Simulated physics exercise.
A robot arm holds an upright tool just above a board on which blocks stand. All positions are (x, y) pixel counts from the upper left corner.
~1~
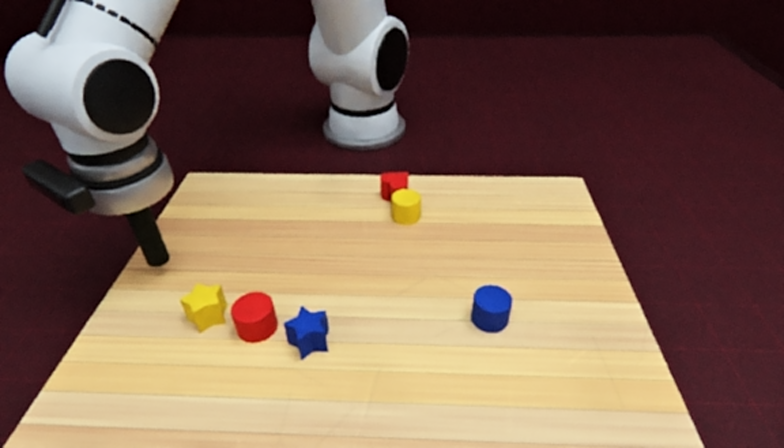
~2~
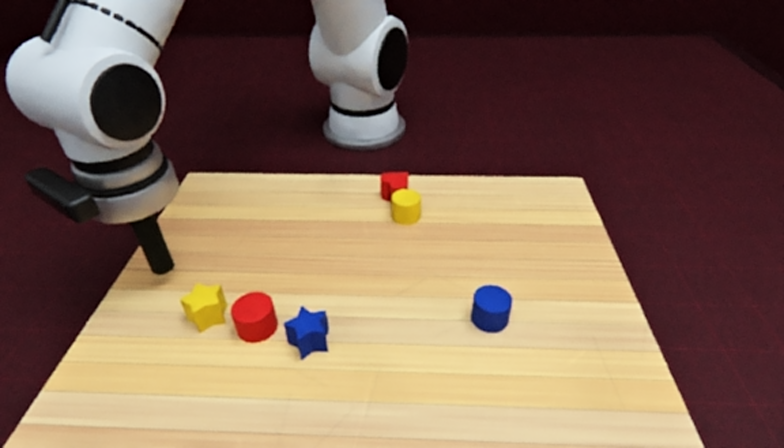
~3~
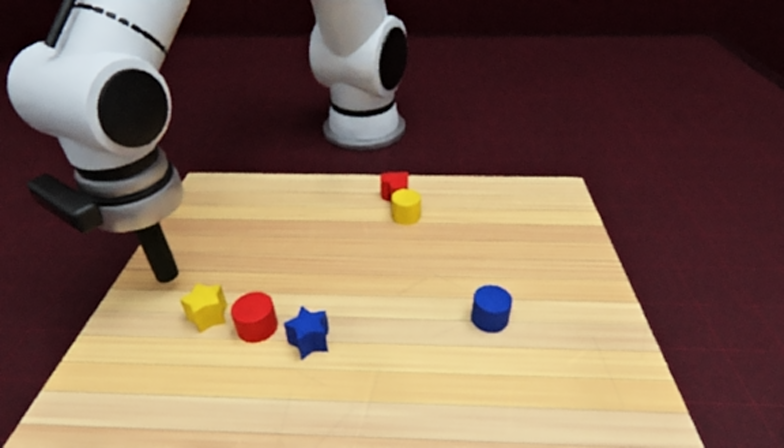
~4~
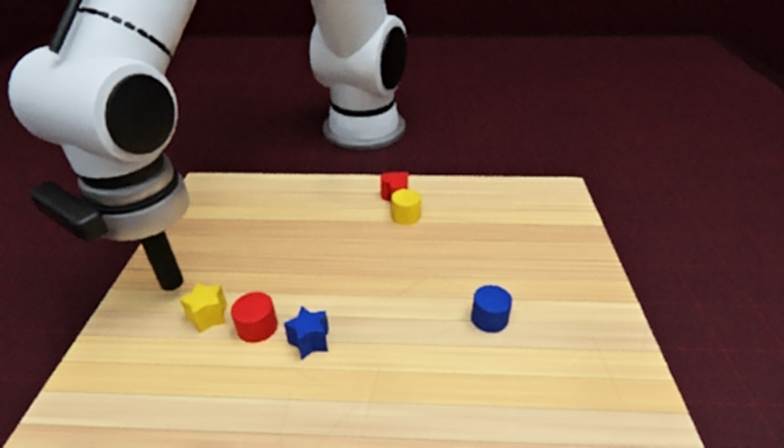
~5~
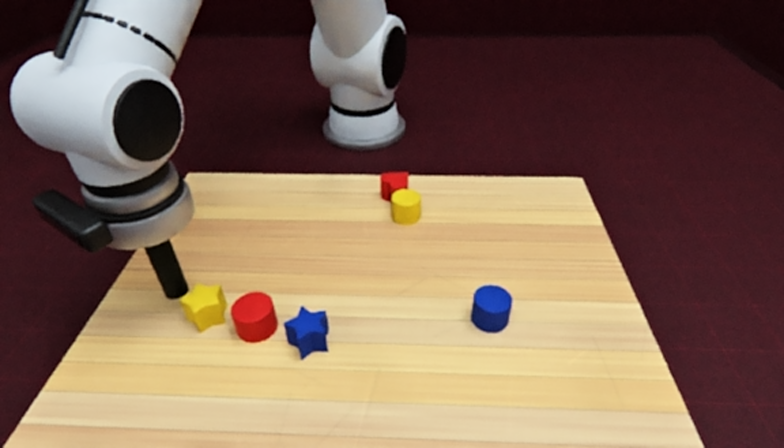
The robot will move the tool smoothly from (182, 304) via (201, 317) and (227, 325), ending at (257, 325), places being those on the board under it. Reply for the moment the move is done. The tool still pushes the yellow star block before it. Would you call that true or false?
True - the claim holds.
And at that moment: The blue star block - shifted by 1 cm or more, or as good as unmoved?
At the moment the path ends, the blue star block no longer stands where it did.
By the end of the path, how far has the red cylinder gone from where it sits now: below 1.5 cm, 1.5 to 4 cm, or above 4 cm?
Displacement: Past 4 cm.
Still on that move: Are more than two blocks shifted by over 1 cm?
Final answer: Yes.
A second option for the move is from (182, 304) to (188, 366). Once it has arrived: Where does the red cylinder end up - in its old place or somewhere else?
Here's my answer: The red cylinder remains in position.
What follows on the original path. One third of the way, tool (196, 305); yellow star block (215, 304); red cylinder (254, 307).
Two thirds of the way, tool (223, 313); yellow star block (239, 315); red cylinder (278, 312); blue star block (309, 323).
At the end, tool (254, 313); yellow star block (271, 316); red cylinder (308, 315); blue star block (338, 330).
